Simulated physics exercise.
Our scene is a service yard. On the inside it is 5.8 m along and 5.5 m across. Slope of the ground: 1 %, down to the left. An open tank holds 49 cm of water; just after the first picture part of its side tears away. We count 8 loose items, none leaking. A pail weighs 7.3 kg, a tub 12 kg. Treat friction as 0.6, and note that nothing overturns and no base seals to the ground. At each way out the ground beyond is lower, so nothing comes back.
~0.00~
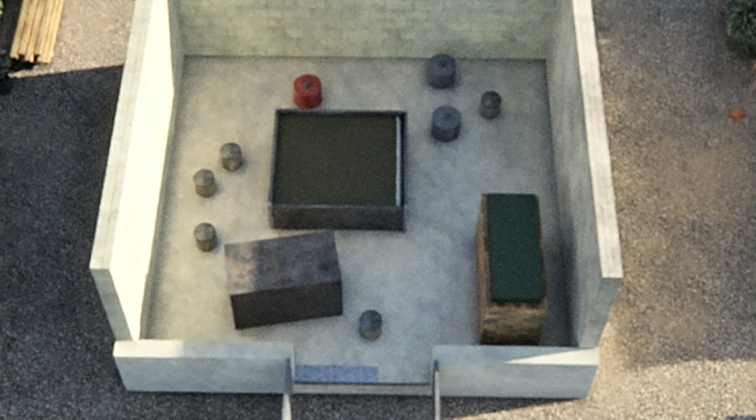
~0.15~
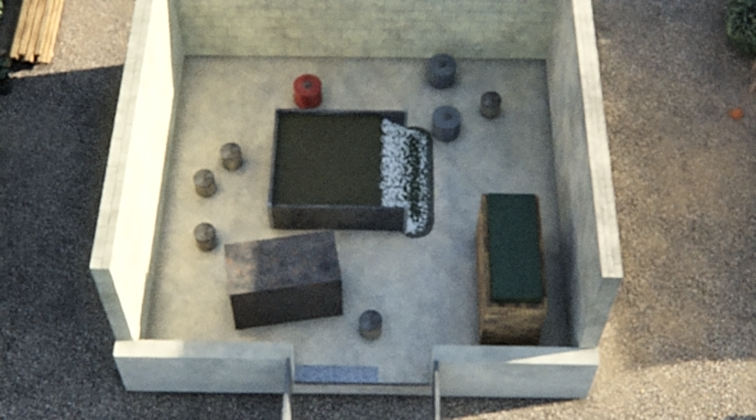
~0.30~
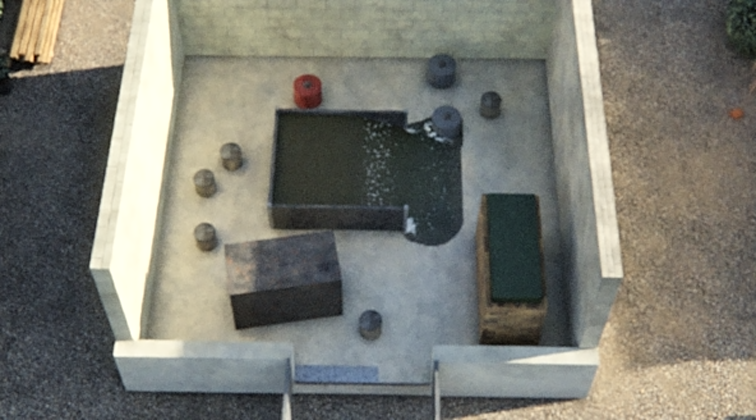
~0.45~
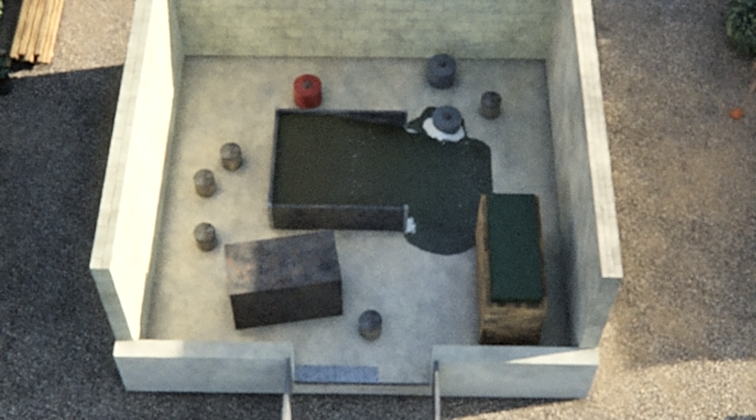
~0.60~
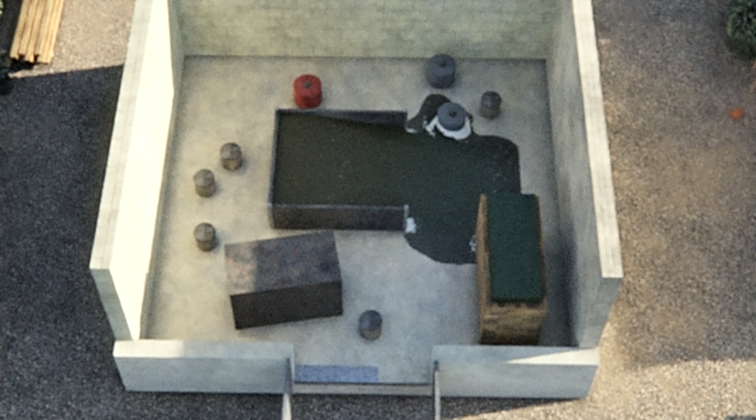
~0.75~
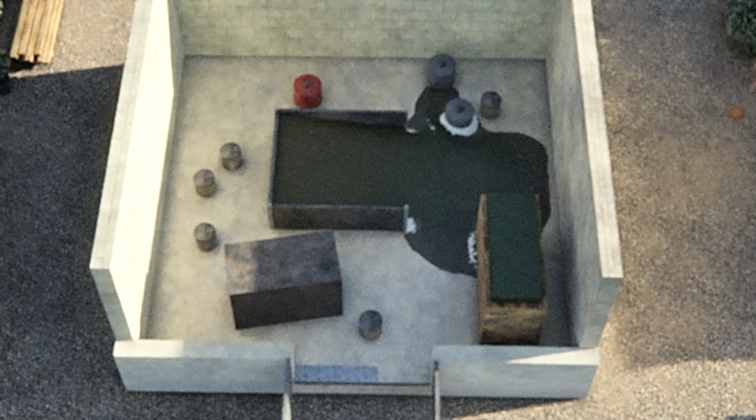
A pale-walled yard is seen from high above by a still camera, with gravel outside. A dark open tank stands near the centre, a red drum behind it, a brown block in front, a green-topped crate at right, and grey drums scattered around. Dark water bursts from the tank's right side in white foam, spreads rightward around the crate and toward the back, and nudges one grey drum slightly right.
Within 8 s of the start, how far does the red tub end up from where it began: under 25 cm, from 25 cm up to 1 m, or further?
It relocates modestly.
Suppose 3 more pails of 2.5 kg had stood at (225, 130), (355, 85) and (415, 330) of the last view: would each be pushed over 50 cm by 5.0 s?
Spot by spot, in turn: Falls short, exceeds it, exceeds it.
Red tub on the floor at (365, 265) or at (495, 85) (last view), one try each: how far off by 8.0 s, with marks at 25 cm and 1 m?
Taken in turn, it stays almost motionless and then is carried a long way.
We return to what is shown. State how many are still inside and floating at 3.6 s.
At that moment it comes to 2.
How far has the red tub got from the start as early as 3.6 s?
Shift: About 0 cm.
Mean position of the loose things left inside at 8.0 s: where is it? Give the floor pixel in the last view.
They average out to somewhere around (261, 171).
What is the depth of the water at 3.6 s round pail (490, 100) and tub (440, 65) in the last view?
Close to 15 and 6 centimetres.
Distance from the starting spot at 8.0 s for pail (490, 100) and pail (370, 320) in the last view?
The first ends 450 cm from its start, the second 80 cm.
After 1.6 s the red tub is near (308, 85), 0.0 m from its start, aground; 0 of 8 are out; 0 afloat.
After 3.6 s the red tub is near (308, 85), 0.0 m from its start, aground; 0 of 8 are out; 2 afloat.
After 5.6 s the red tub is near (286, 92), 0.4 m from its start, aground; 0 of 8 are out; 0 afloat.
After 8.0 s the red tub is near (270, 94), 0.6 m from its start, aground; 0 of 8 are out; 1 afloat.
